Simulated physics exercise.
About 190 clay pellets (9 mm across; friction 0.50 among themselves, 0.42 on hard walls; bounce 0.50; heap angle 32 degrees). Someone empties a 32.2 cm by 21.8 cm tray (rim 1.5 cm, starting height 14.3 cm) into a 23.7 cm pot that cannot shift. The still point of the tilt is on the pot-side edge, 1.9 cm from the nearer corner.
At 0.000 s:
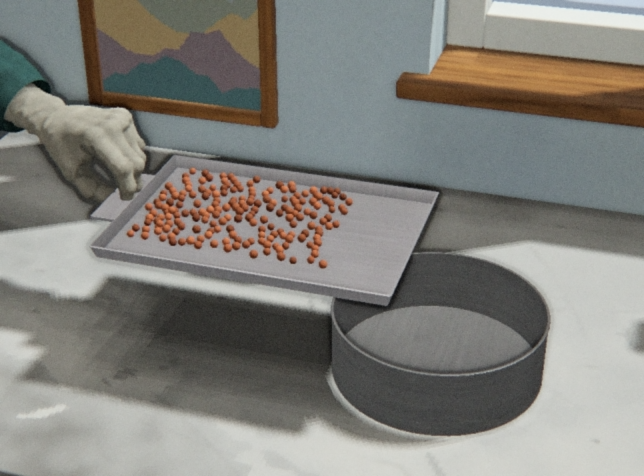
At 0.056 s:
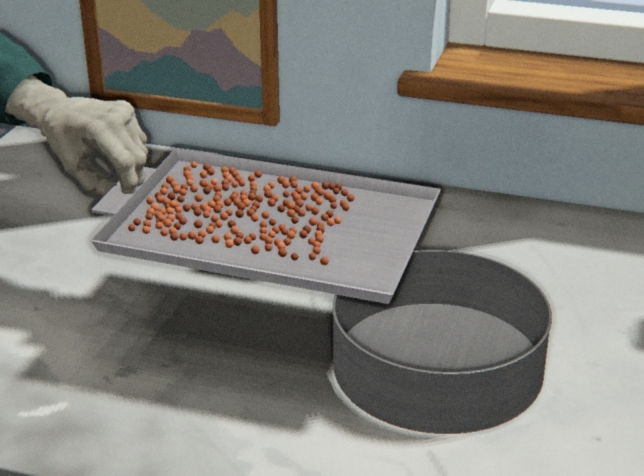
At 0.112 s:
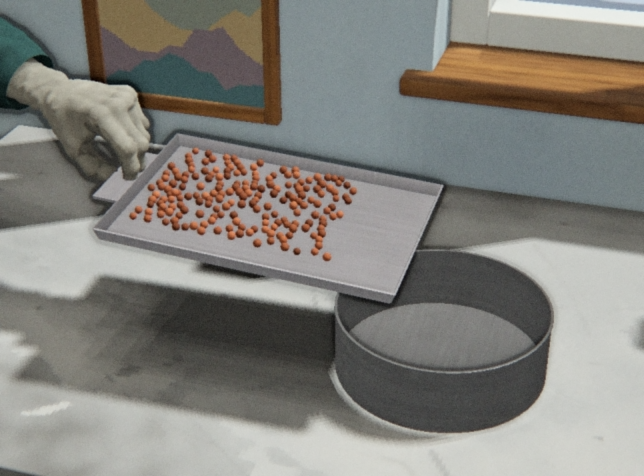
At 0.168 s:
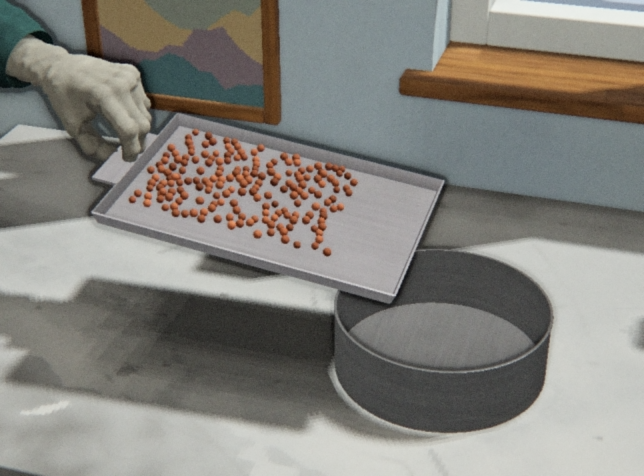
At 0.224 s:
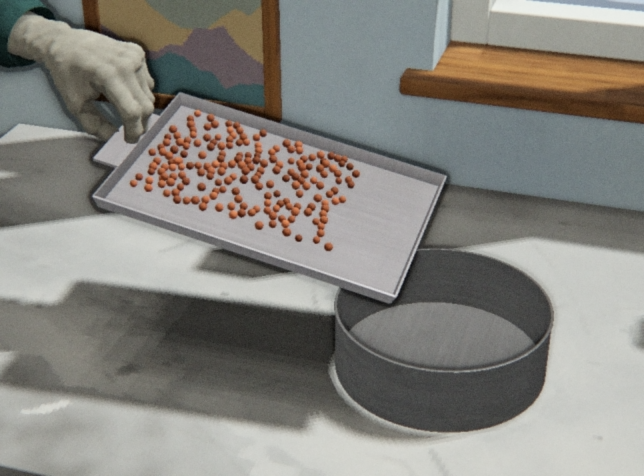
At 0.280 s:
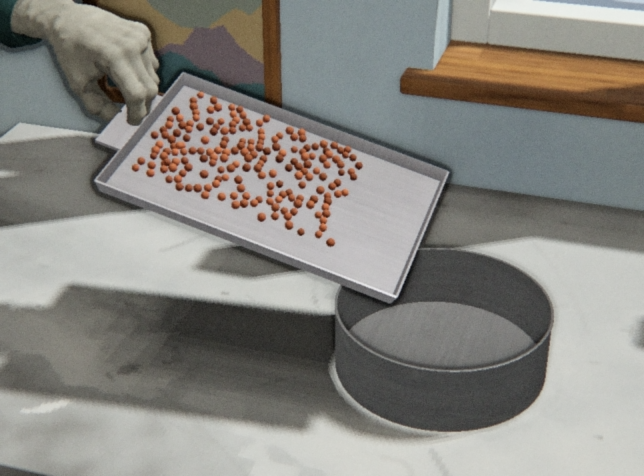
A pale hand in a green sleeve lifted the left end of a gray tray higher and higher beside a round dark pot, while the small orange pellets stayed scattered across its surface.
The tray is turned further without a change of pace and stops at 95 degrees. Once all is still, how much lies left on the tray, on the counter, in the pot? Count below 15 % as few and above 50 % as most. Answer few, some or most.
Tray few, counter some, pot most.
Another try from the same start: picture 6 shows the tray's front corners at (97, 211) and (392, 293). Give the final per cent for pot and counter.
Pot 20, counter 80.
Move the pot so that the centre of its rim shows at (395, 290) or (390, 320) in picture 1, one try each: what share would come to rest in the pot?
Some 15 and 85 per cent.
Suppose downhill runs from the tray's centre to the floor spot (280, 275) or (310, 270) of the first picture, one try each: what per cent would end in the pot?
About 5 and 30 per cent.
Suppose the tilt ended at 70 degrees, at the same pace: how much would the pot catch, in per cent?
It would be near 40 per cent.
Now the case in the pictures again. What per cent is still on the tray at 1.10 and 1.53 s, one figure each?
In turn: 40, 5.
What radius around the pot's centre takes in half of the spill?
Roughly 22 cm.
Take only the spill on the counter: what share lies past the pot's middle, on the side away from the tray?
Roughly 80 per cent.
Then, at 0.77 s, tilt 54 degrees; the tray holds 95 %, the pot 0 %.
Then, at 1.10 s, tilt 79 degrees; the tray holds 40 %, the pot 30 %.
After 1.53 s, tilt 95 degrees; the tray holds 5 %, the pot 65 %.
At rest (2.2 s), tray 0 %, counter 30 %, pot 70 %.
